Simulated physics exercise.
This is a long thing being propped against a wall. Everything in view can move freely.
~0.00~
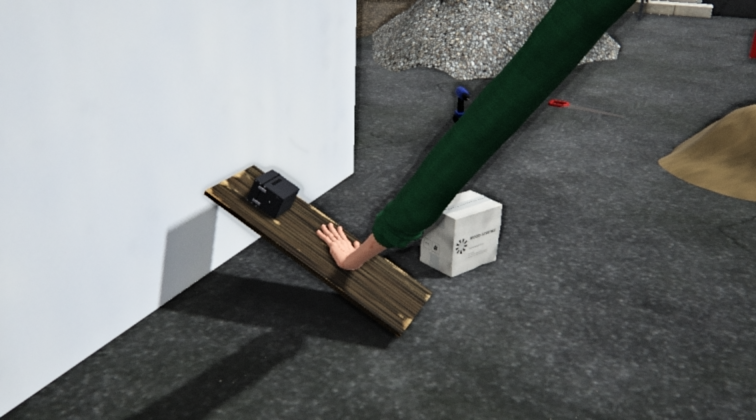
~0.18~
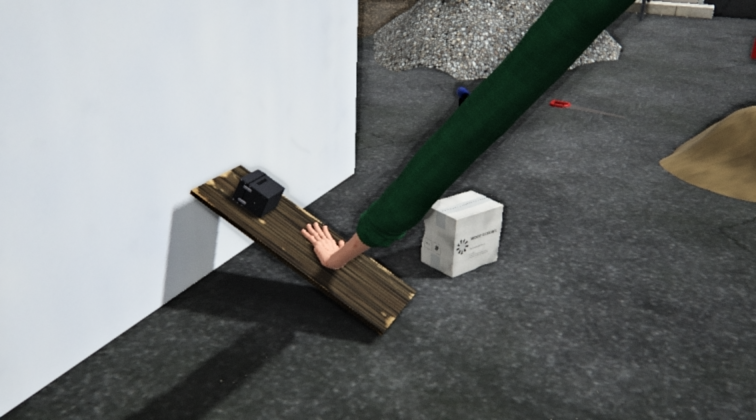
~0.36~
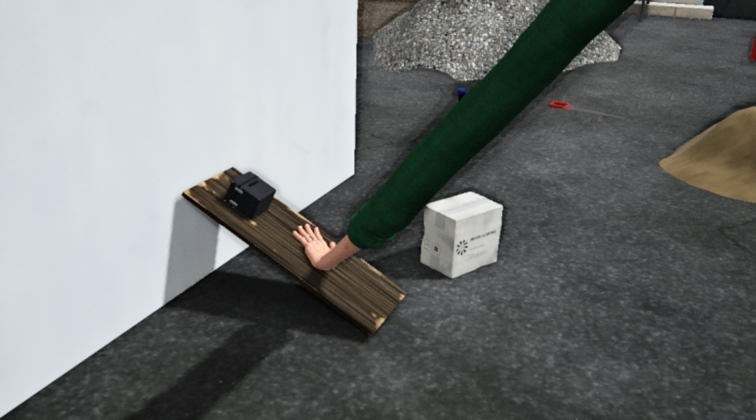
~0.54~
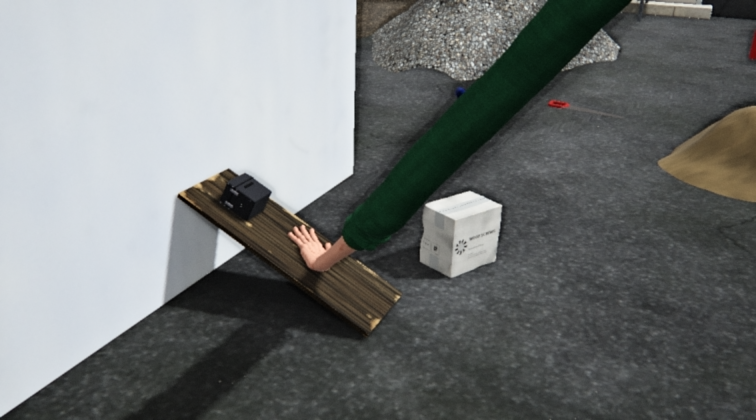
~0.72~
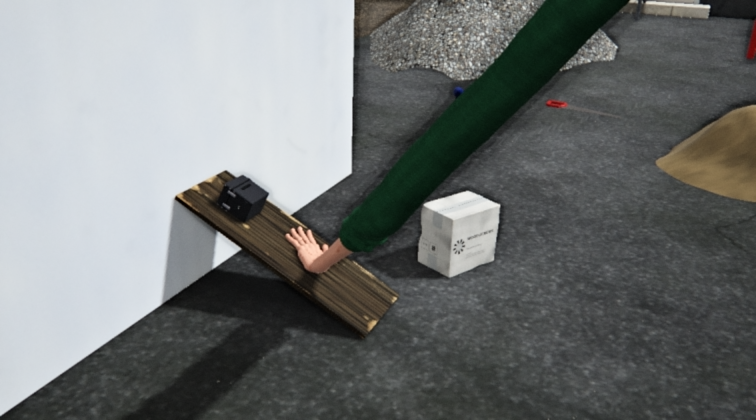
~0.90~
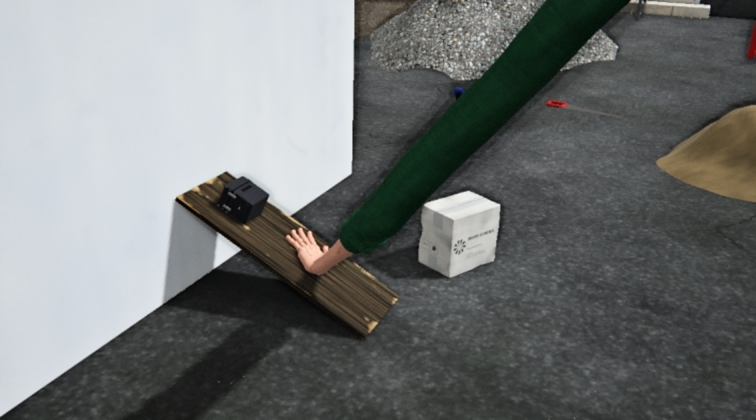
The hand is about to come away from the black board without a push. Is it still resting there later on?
No.
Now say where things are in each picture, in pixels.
In the first frame, on its way; black board (321, 245); white box (461, 233).
In the second frame, on its way; black board (306, 244); white box (462, 233).
In the third frame, on its way; black board (297, 245); white box (461, 234).
In the fourth frame, on its way; black board (292, 246); white box (460, 234).
In the fifth frame, leant on the wall, still held; black board (290, 248); white box (459, 233).
In the sixth frame, leant on the wall, still held; black board (290, 249); white box (459, 233).
After 1.20 s, black board sunk by 17° near (299, 279).
After 1.30 s, black board sunk by 26° near (301, 290).
After 1.50 s, black board sunk by 26° near (302, 296).
In the end (2.2 s), moved from the start, black board; white box unmoved. At the end, from the last picture's camera, black board near (302, 296). The board slips out.
